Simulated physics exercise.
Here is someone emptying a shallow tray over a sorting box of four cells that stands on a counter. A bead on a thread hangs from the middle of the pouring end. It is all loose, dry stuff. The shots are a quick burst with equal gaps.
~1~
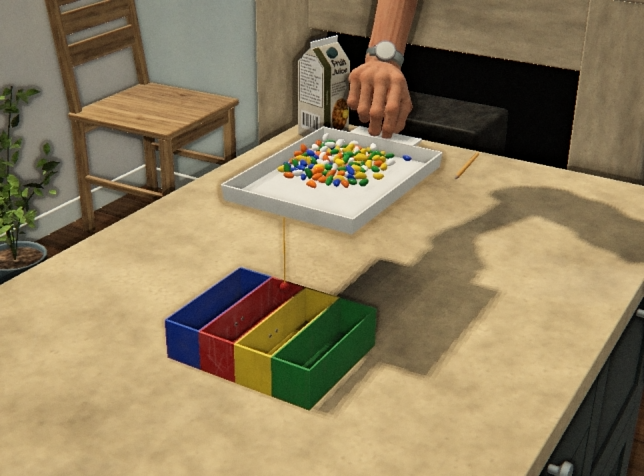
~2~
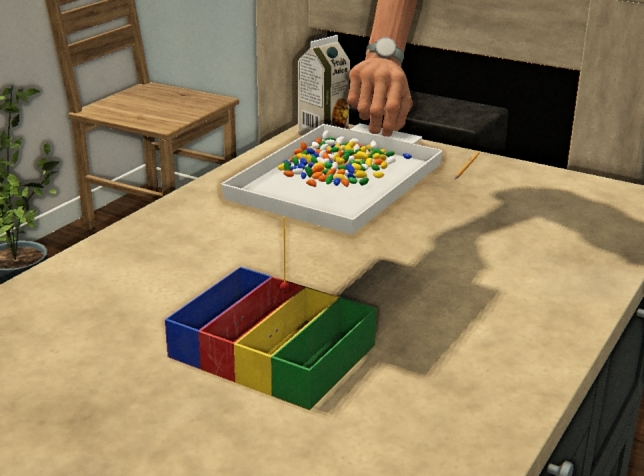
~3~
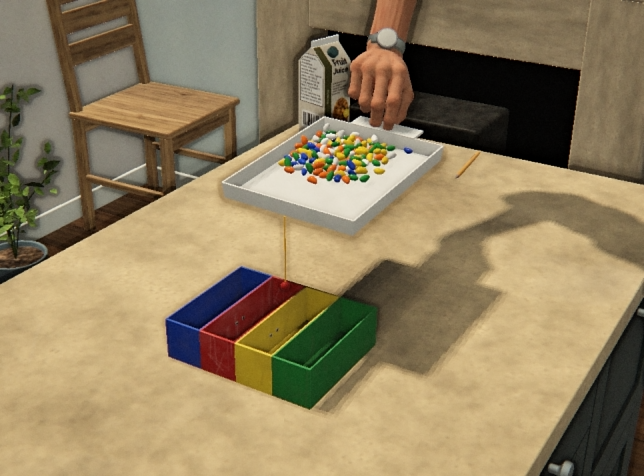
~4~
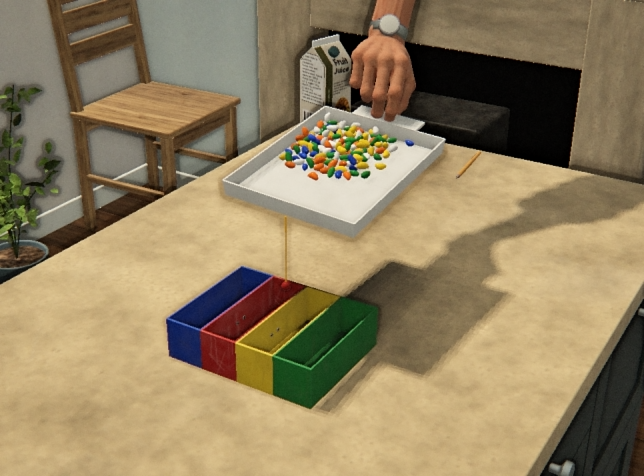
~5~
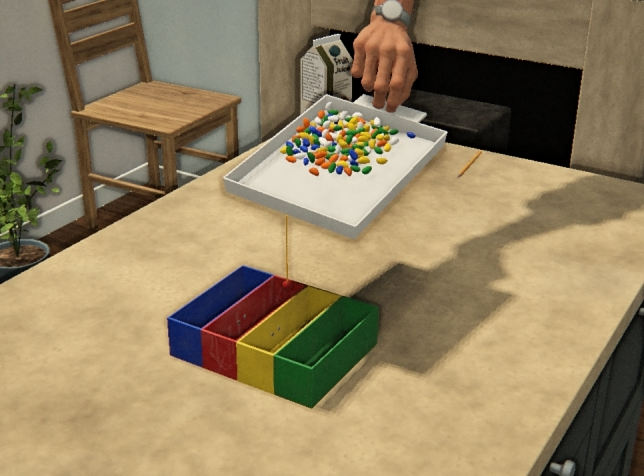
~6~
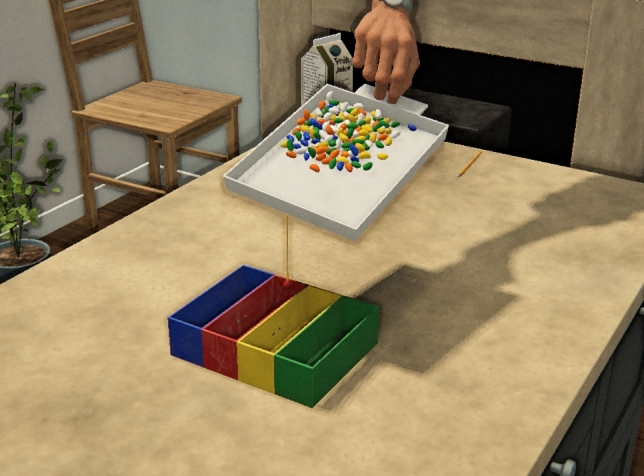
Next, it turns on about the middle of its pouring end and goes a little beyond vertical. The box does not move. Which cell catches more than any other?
It favours the green compartment.
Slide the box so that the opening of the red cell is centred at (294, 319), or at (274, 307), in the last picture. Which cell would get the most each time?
One: Yellow. Two: Green.
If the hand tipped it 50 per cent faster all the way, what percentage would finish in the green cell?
It comes to 70 per cent or so.
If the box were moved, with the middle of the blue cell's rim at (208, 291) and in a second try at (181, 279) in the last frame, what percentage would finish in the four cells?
The first gives 50 %, the second 0 %.
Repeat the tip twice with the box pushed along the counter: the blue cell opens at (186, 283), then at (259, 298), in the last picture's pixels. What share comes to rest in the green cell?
In turn 10 and 30 in a hundred.
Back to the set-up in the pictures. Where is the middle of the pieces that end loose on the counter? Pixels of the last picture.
At about (375, 395).
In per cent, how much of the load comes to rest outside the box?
Some 10 per cent.
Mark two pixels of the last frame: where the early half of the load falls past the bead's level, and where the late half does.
The first part at (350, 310); the rest at (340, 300).
Just after the last frame, tray tipped steeply; almost all on the tray; about a tenth falling or outside the box.
A moment on, tray tipped right over; the larger part on the tray; about a tenth in the green cell; just a few in the yellow cell; about a tenth falling or outside the box.
Further on, tray tipped past a quarter turn; roughly two thirds in the green cell; about a tenth in the yellow cell; about a tenth falling or outside the box.
When it is over, tray tipped past a quarter turn; roughly two thirds in the green cell; about a tenth in the yellow cell; not one in the red cell; not one in the blue cell; about a tenth outside the box.
